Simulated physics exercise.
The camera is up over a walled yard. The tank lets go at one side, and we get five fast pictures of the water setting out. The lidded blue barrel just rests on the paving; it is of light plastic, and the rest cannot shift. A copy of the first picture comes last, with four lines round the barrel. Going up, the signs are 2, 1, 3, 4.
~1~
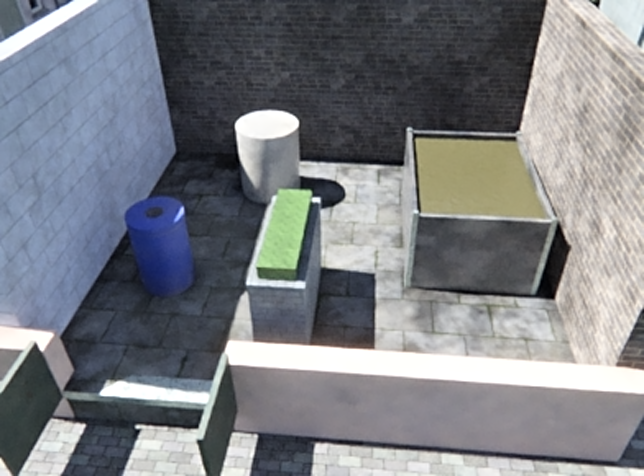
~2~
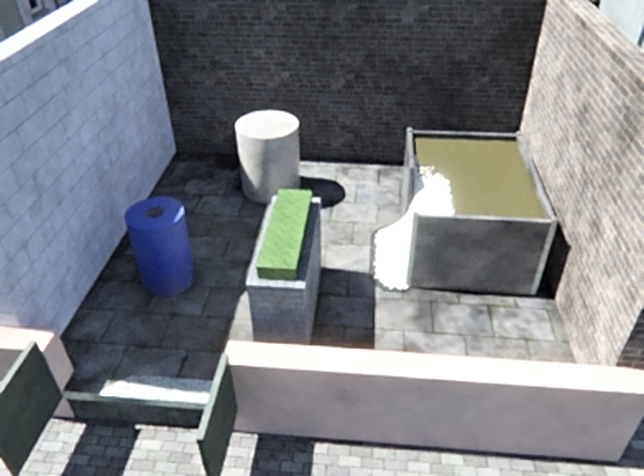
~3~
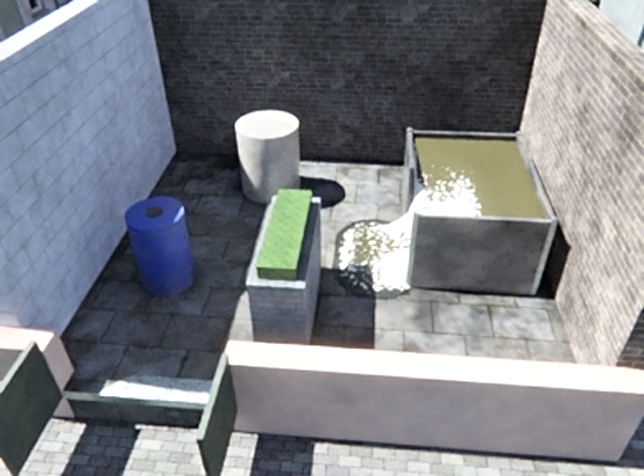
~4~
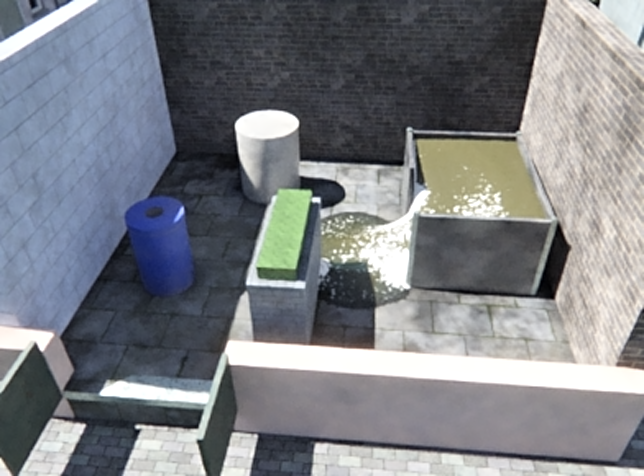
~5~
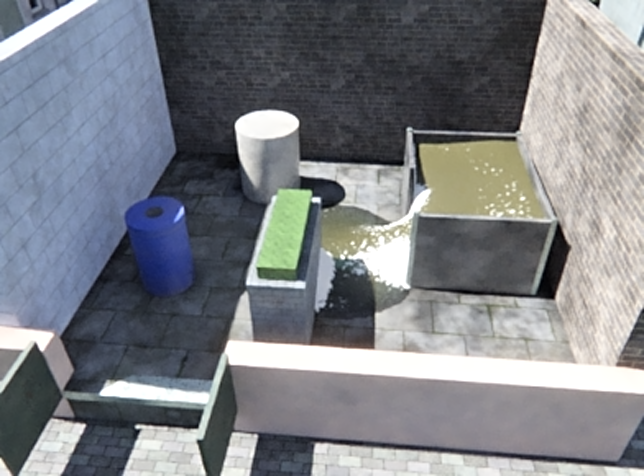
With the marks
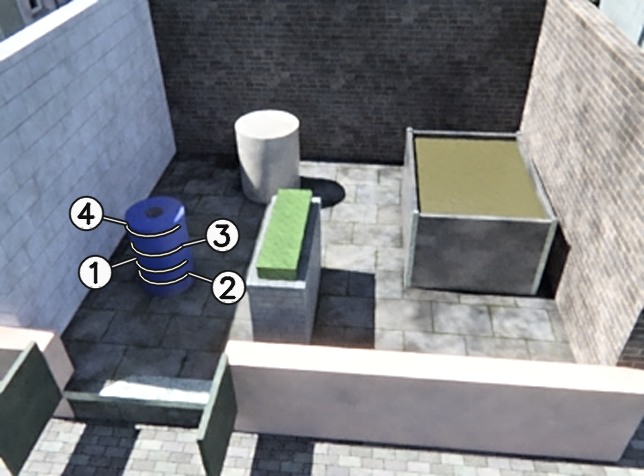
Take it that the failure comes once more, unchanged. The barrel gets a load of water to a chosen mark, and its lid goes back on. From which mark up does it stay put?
Go for 2.
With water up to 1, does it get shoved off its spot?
No, that is safe.
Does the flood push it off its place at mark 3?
No, not at all.
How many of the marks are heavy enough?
All four.
In white, 1 at (154, 271); 2 at (157, 283); 3 at (150, 255); 4 at (145, 236); from the bottom up 2, 1, 3, 4.
With 1, it does not move.
With 2, it does not move.
With 3, it does not move.
With 4, it does not move.
